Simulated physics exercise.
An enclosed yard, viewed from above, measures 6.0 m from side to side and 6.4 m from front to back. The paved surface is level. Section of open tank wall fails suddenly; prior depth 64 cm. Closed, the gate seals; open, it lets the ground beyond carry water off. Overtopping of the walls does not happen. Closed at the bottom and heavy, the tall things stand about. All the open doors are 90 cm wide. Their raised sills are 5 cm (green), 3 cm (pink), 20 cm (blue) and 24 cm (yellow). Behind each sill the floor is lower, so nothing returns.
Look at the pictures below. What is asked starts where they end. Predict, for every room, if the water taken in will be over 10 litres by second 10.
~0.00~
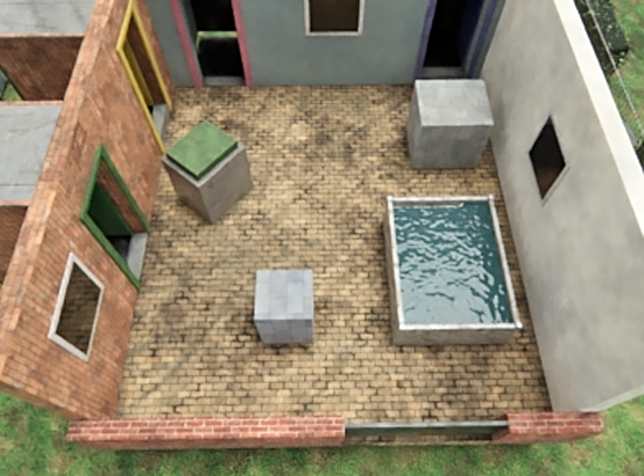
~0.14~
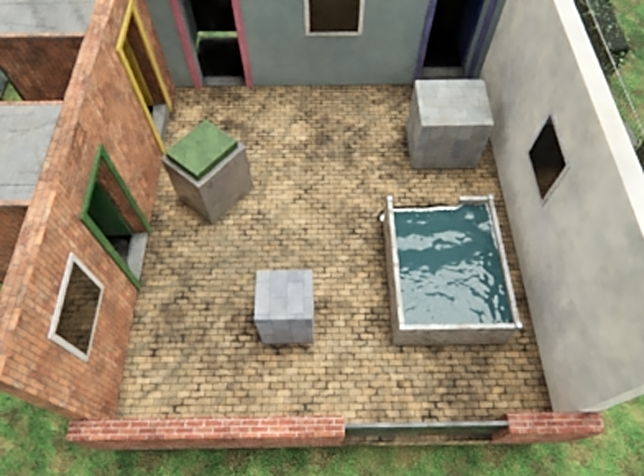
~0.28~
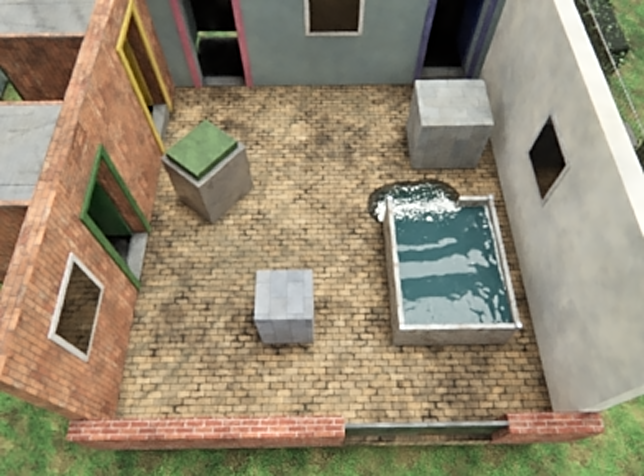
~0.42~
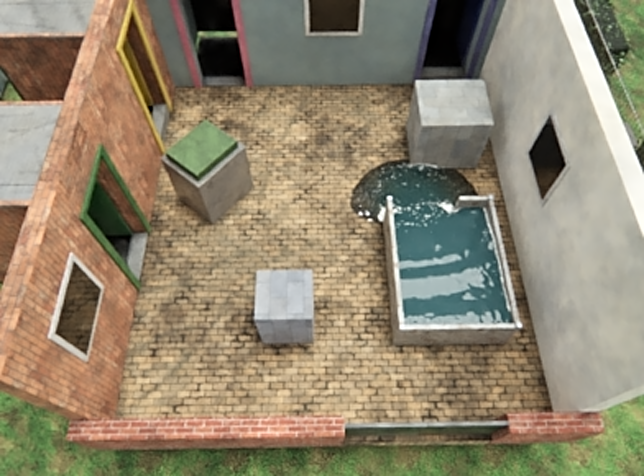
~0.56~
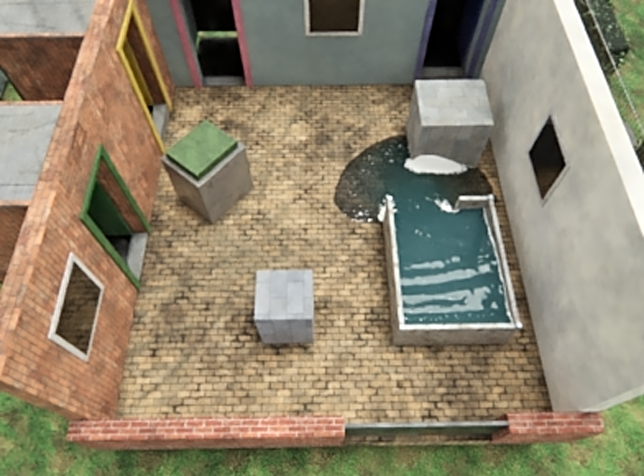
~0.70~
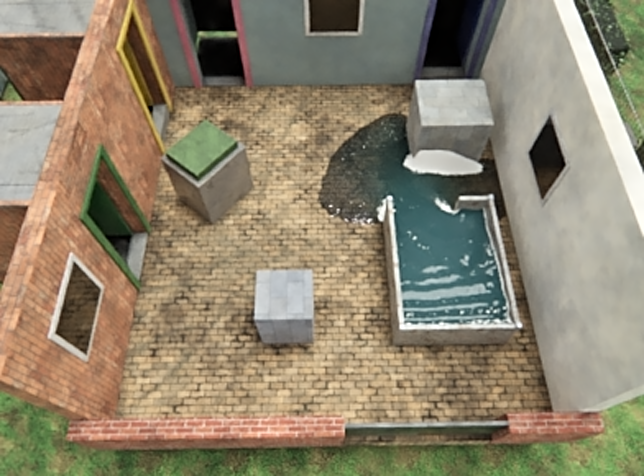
In order: Green door: Not over; pink door: Over; blue door: Not over; yellow door: Not over.
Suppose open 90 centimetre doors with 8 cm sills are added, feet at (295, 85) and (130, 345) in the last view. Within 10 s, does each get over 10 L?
Door 1: Higher; door 2: Lower.
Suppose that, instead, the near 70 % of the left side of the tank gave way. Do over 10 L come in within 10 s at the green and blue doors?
Door green goes beyond, door blue stays within.
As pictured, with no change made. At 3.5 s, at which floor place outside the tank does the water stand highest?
Near (175, 90).
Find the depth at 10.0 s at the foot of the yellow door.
About 10.0 cm.
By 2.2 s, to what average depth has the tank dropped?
The mean depth is some 29 cm.
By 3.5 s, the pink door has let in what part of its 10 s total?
Some 10 per cent by then.
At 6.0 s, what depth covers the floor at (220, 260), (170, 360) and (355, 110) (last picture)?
Reading - approx. 1 / 2 / 8 cm.
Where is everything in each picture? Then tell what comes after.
The open tank at (448, 260) is whole and still, 64 cm deep, in the first frame.
Water pours out on the open tank's far side and has run 0.6 m, to a hidden place; typically 9 cm deep outside, 64 cm at the open tank's back, in the second frame.
Water pours out on the open tank's far side and has run 0.9 m, to (443, 186); typically 10 cm deep outside, 64 cm at the open tank's back, in the third frame.
Water pours out on the open tank's far side and has run 1.3 m, to (447, 169); typically 9 cm deep outside, 64 cm at the open tank's back, in the fourth frame.
Water pours out on the open tank's far side and has run 1.9 m, to (400, 139); typically 7 cm deep outside, 61 cm at the open tank's back, in the fifth frame.
The front is at (391, 117), 2.4 m from the gap on the open tank's far side; 3.7 m2 of floor is under water; 54 cm left at the back of the open tank, in the sixth frame.
After 1.4 s water covers 25 % of the floor and is deepest (40 cm) near (425, 175); green door not reached, pink door not reached, blue door not reached, yellow door not reached.
After 2.2 s water covers 35 % of the floor and is deepest (32 cm) near (425, 175); green door not reached, pink door 6 cm at the sill, 0 L in, blue door 10 cm at the sill, 0 L in, yellow door not reached.
After 3.5 s water covers 50 % of the floor and is deepest (27 cm) near (175, 90); green door not reached, pink door 8 cm at the sill, 20 L in, blue door 14 cm at the sill, 0 L in, yellow door 17 cm at the sill, 0 L in.
After 6.0 s water covers 75 % of the floor and is deepest (16 cm) near (159, 179); green door 4 cm at the sill, 0 L in, pink door 11 cm at the sill, 80 L in, blue door 10 cm at the sill, 0 L in, yellow door 11 cm at the sill, 0 L in.
After 10.0 s water covers 95 % of the floor and is deepest (10 cm) near (162, 162); green door 3 cm at the sill, 0 L in, pink door 9 cm at the sill, 185 L in, blue door 5 cm at the sill, 0 L in, yellow door 10 cm at the sill, 0 L in.
